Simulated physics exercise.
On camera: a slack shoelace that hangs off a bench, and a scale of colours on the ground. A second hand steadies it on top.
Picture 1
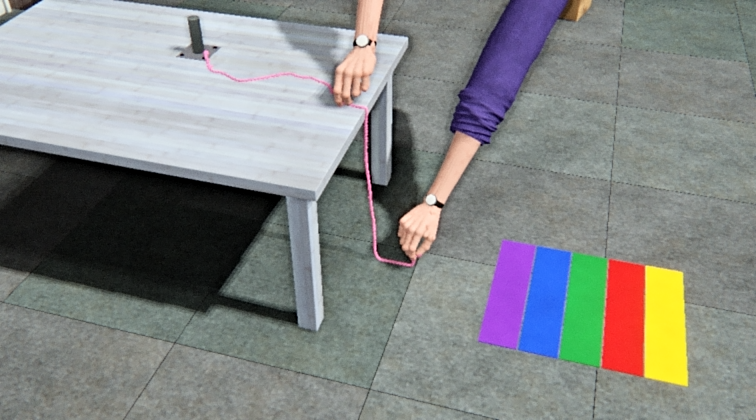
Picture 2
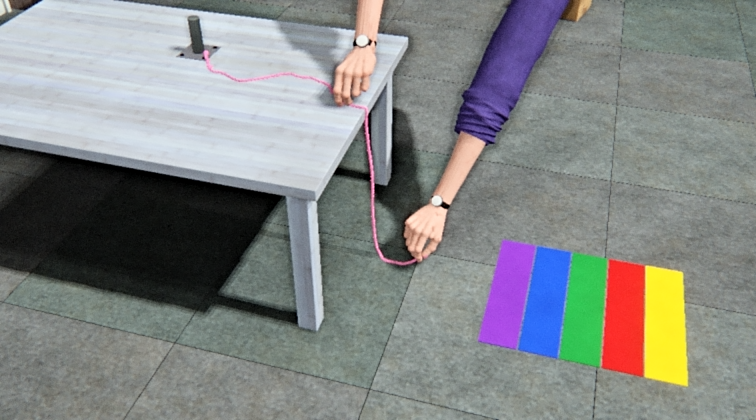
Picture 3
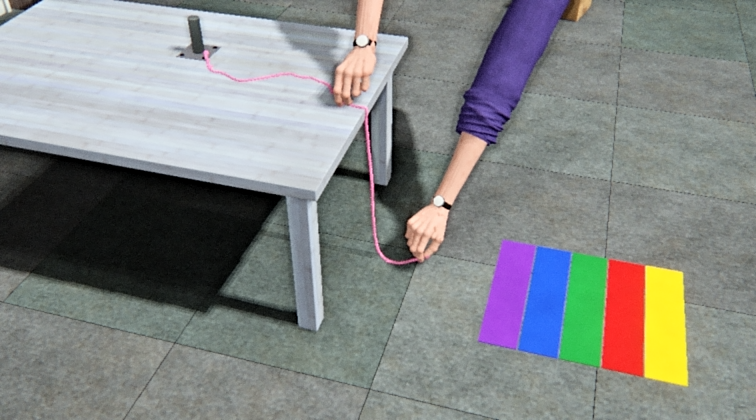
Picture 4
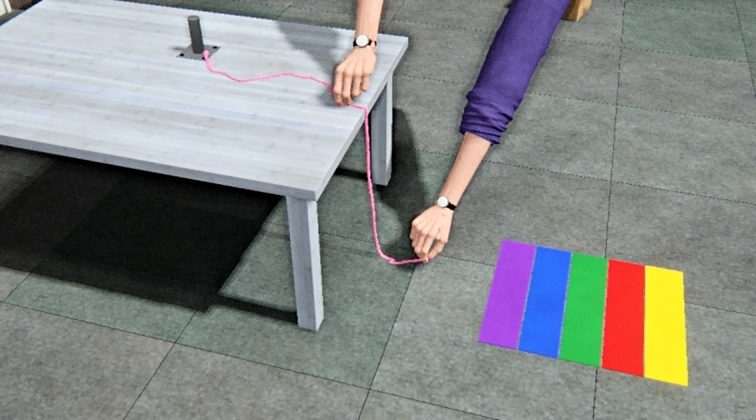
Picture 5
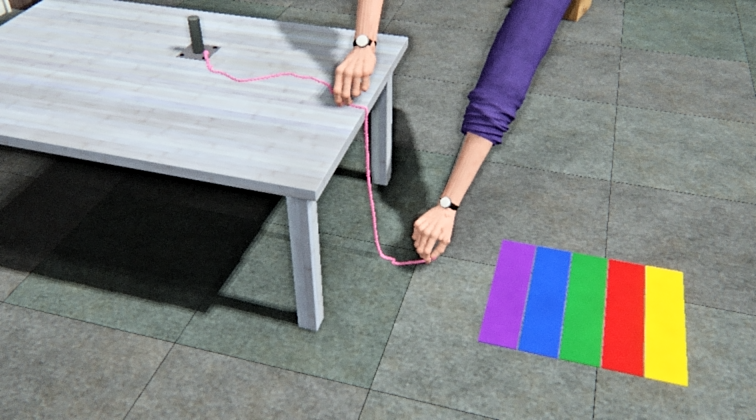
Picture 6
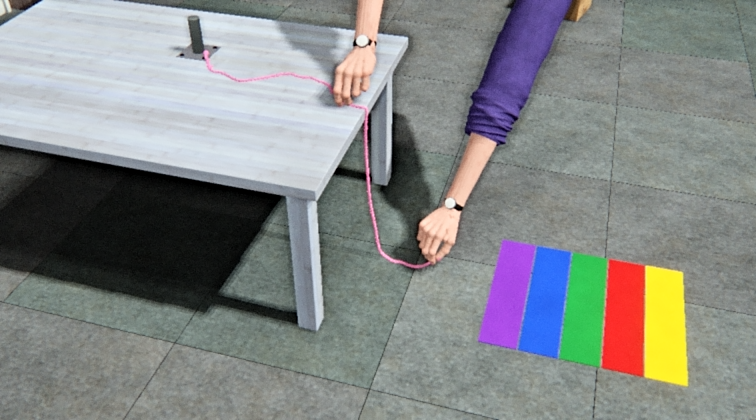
On the tiled floor beside a bench, a hand inches a pink shoelace's end right.
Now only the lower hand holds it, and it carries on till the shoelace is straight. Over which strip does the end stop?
The green one.
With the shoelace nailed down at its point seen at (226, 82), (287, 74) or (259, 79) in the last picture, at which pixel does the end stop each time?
The places are (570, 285), (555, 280) and (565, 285).
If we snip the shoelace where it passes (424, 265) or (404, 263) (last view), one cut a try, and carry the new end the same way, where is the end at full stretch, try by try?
Try by try, around (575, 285) and (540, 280).
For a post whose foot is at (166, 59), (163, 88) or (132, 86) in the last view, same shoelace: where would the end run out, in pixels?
About (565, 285), (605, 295) and (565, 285).
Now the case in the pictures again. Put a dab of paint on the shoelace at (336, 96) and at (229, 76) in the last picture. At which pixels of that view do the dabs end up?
About (379, 112), and the other about (261, 69).
A little later, end near (523, 277); over purple.
Next, end near (571, 286); over green.
When it is tight, end near (598, 291); over green. It halts on the green strip.
